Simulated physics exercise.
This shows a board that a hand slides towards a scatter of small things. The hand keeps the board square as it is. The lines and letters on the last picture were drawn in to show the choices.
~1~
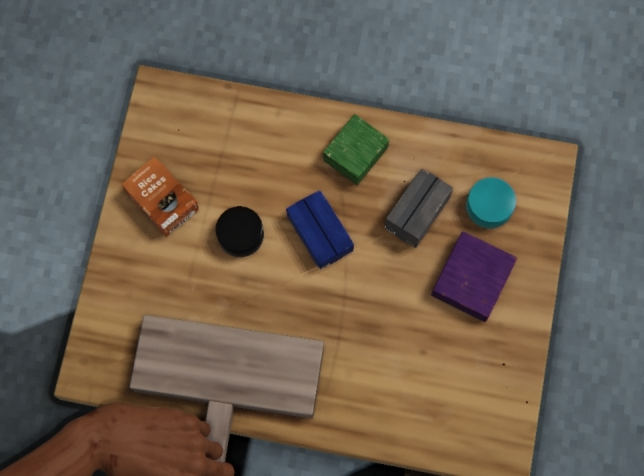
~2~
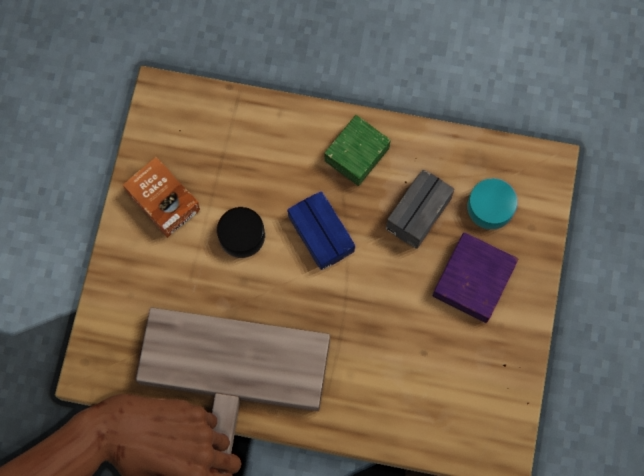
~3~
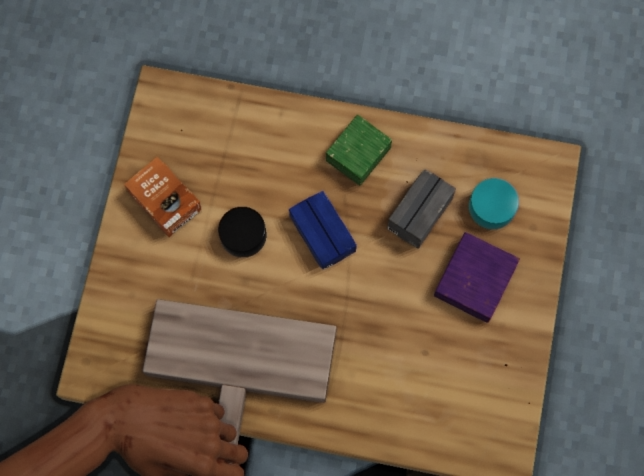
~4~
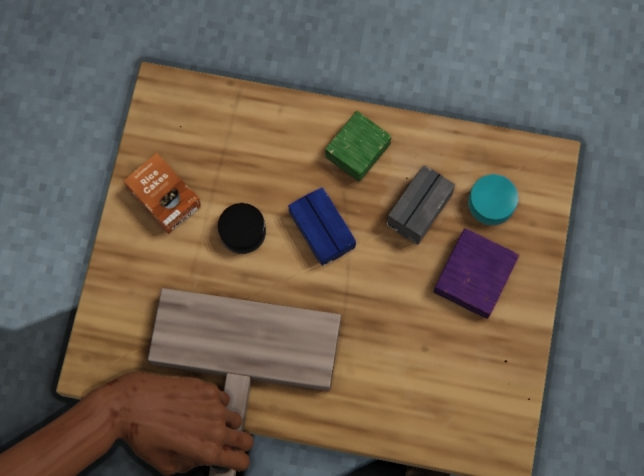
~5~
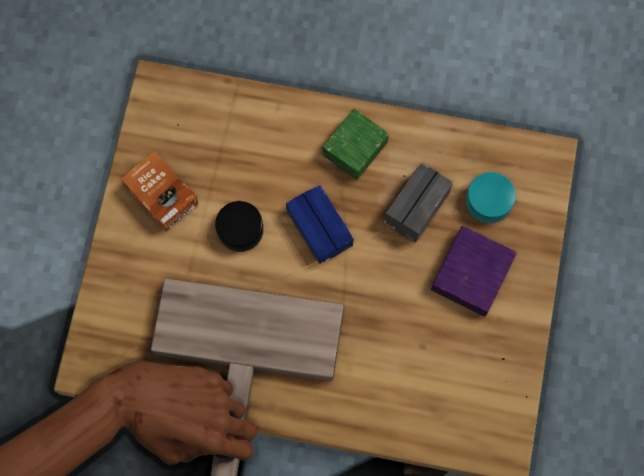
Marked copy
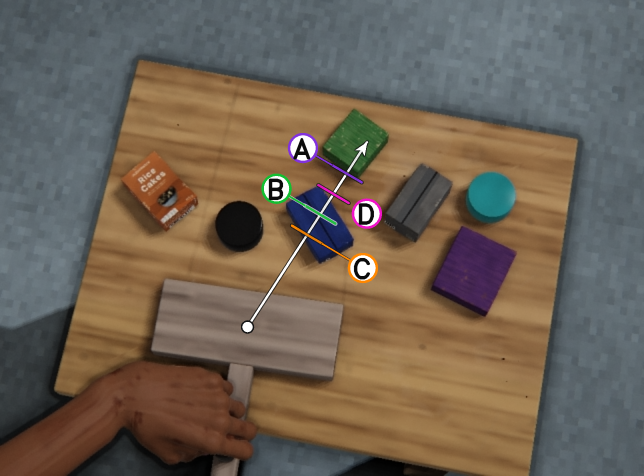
A wooden tabletop over a blue-grey floor is seen from above, at a slight tilt. An orange packet and a black round piece lie at left, blue and green blocks near the middle, and a grey block, a teal disc and a purple block at right. A hand at lower left slides a grey-brown board by its handle slowly up and slightly right, while the small things stay put.
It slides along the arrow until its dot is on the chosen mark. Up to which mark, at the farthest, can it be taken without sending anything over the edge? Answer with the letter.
No farther than D.
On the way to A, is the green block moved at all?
Yes.
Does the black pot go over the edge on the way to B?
No.
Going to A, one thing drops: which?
It is the green block.
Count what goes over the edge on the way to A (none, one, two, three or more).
By then, one.
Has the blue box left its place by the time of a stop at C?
Yes.
On the copy, A at (347, 174); B at (320, 215); C at (307, 235); D at (334, 194); the arrow from (248, 327) to (367, 142); the white dot at (248, 327).
On D. First, board (281, 280); blue box (321, 213); black pot (243, 216).
Then, board (312, 232); green block (356, 133); grey box (431, 189).
Finally, board (333, 198); green block (360, 105); blue box (347, 146); nothing has fallen.
By contrast, A drops the green block; B is safe but short; C is safe but short.
